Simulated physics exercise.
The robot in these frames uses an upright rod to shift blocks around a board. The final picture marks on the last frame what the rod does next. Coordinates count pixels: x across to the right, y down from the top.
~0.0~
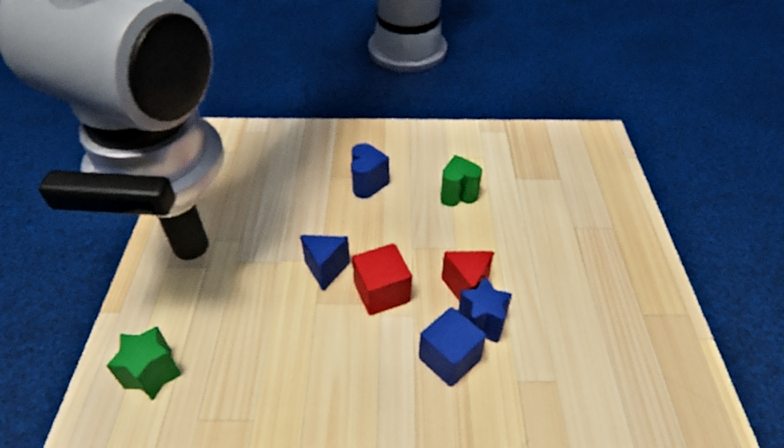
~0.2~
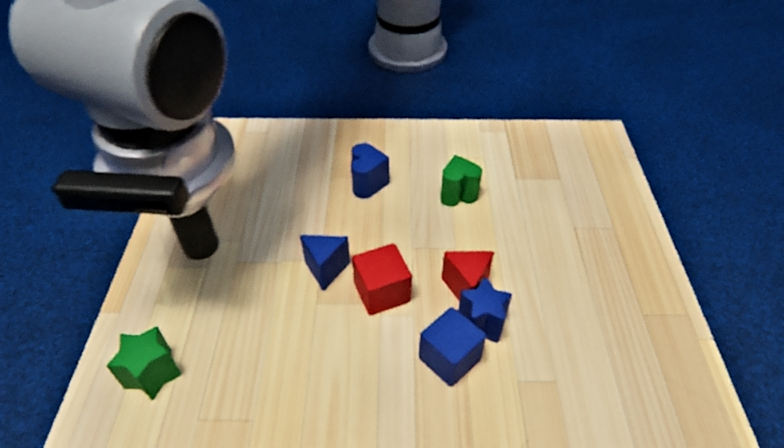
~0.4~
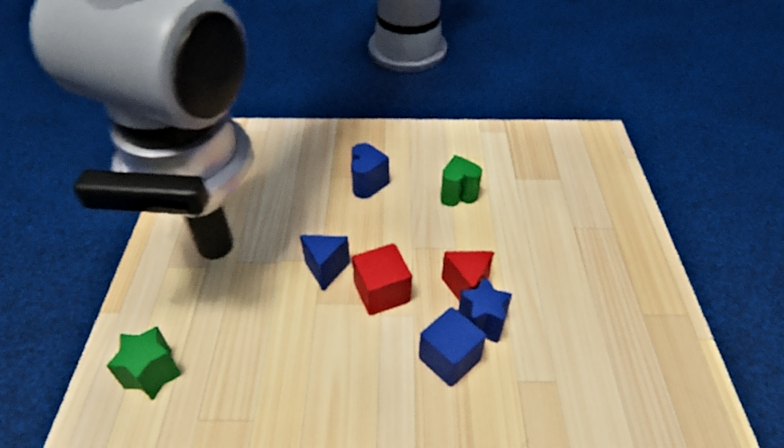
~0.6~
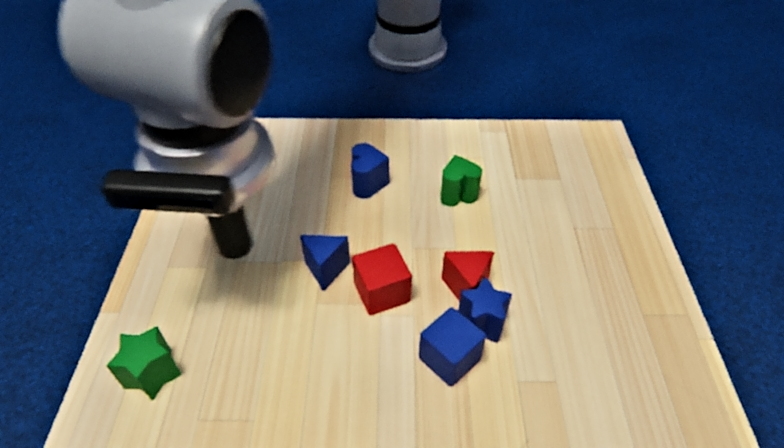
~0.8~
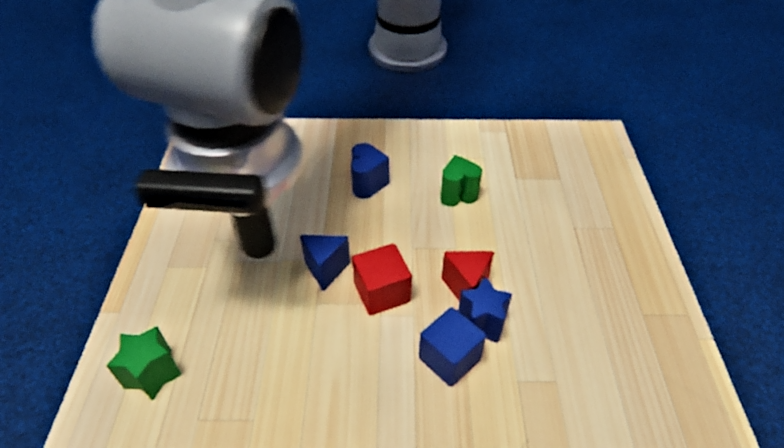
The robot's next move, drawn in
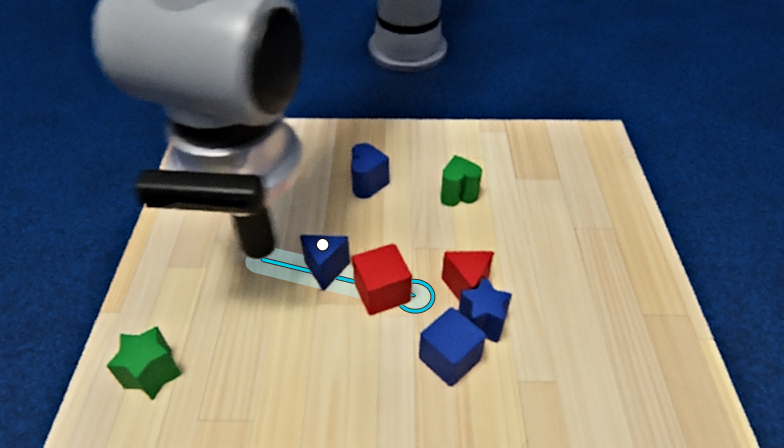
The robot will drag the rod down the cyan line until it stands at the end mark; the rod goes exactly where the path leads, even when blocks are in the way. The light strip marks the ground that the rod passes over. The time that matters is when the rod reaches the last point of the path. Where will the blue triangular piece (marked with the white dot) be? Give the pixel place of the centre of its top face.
The centre of its top will be at (397, 238).
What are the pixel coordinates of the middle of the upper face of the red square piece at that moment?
Around (457, 289).
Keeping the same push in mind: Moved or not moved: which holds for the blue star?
Here the blue star moves off its spot.
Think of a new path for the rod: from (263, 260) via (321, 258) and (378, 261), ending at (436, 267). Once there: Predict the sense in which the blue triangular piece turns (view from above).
From the top: Clockwise.
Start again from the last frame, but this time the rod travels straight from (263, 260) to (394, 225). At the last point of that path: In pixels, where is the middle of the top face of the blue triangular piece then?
I'd place it at (345, 242), taking the centre of its top.
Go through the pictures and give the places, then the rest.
In the first picture, rod tip (192, 248); block tops, blue triangular piece (323, 245); red square piece (382, 265); red triangular piece (471, 262); blue star (487, 299).
In the second picture, rod (202, 248); blocks unchanged.
In the third picture, rod (217, 248); blocks unchanged.
In the fourth picture, rod (236, 247); blocks unchanged.
In the fifth picture, rod (259, 247); blue triangular piece (323, 245); red square piece (382, 265); red triangular piece (471, 262); blue star (487, 299).
Path on the board, from (263, 260) to (415, 296); the dot is on the blue triangular piece.
On the path given first. One third of the way, rod (310, 259); blue triangular piece (341, 246), turned 20° clockwise.
Two thirds of the way, rod (362, 271); blue triangular piece (386, 239); red square piece (408, 274).
At the end, rod (416, 283); blue triangular piece (397, 238), turned 40° anticlockwise; red square piece (457, 289), turned 25° anticlockwise; red triangular piece (478, 261), turned 15° anticlockwise; blue star (503, 307), turned 15° anticlockwise.
